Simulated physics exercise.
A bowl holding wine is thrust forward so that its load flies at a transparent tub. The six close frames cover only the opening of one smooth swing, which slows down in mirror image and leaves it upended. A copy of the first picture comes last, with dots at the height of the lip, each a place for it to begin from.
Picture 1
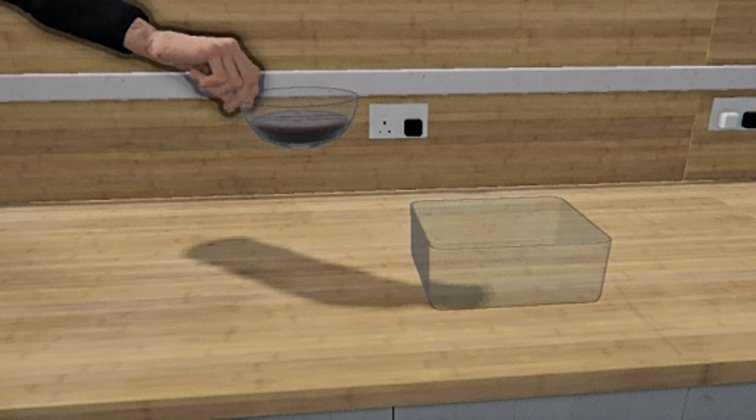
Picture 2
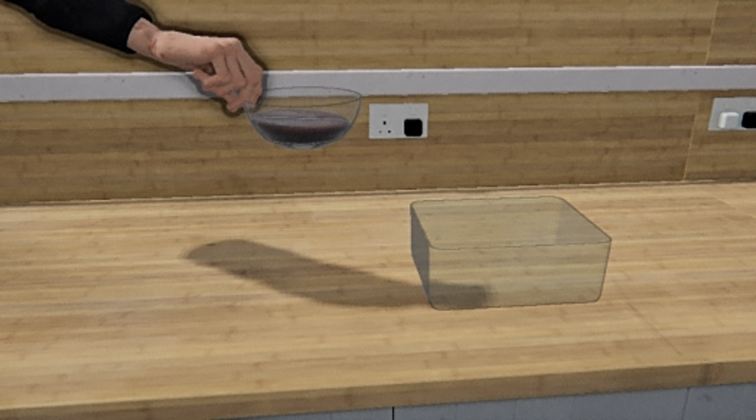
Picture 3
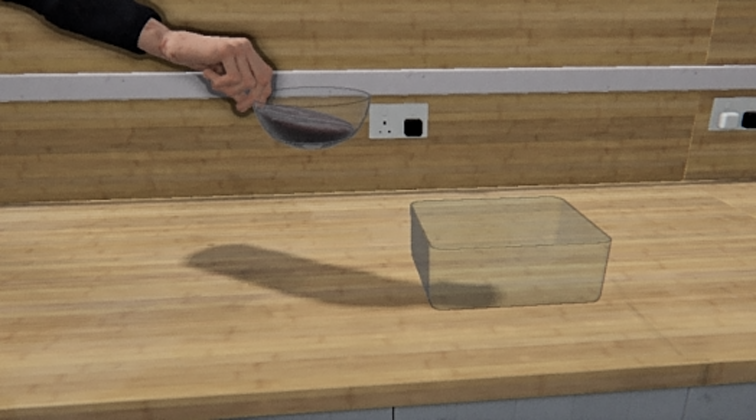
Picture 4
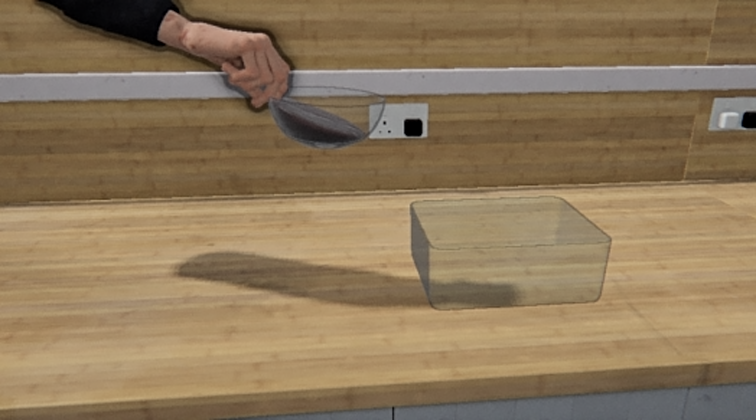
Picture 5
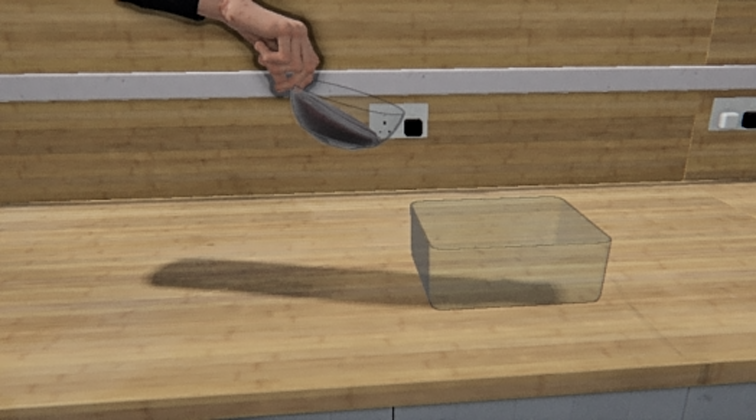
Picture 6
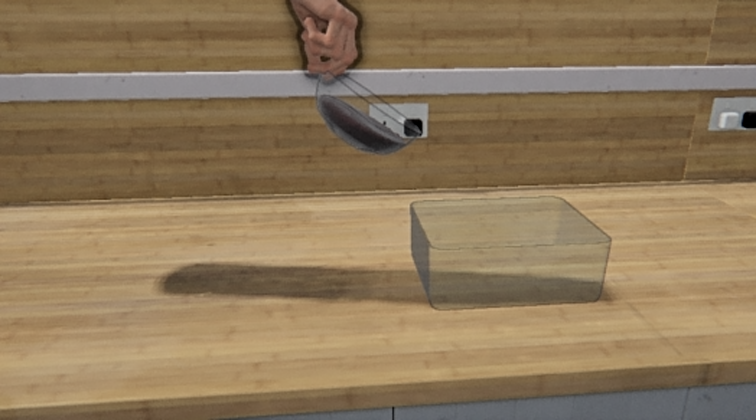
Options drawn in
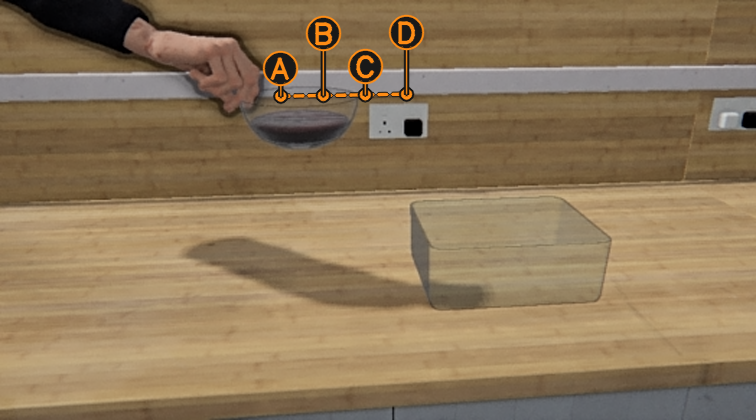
A hand in a dark sleeve holds a clear glass bowl of dark wine at the upper left, above a pale wooden worktop seen from the front and slightly above. A transparent rectangular tub sits right of centre, with sockets on the wood-panelled wall behind. The hand moves the bowl rightward, tilting its right side steadily downward, while their shadow shifts across the worktop and the camera stays still.
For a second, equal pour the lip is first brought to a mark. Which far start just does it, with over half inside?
A will do.
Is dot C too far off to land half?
No.
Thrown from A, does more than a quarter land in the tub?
Yes, it does.
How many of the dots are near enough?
All of the four.
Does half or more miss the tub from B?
No, not at all.
In orange, A at (280, 96); B at (323, 95); C at (365, 94); D at (406, 94).
With A, about 67 % lands in the tub, 19 % falls short and 14 % goes beside or beyond.
With B, about 76 % lands in the tub, 4 % falls short and 20 % goes beside or beyond.
With C, about 79 % lands in the tub, 8 % falls short and 13 % goes beside or beyond.
With D, about 88 % lands in the tub, 6 % falls short and 5 % goes beside or beyond.
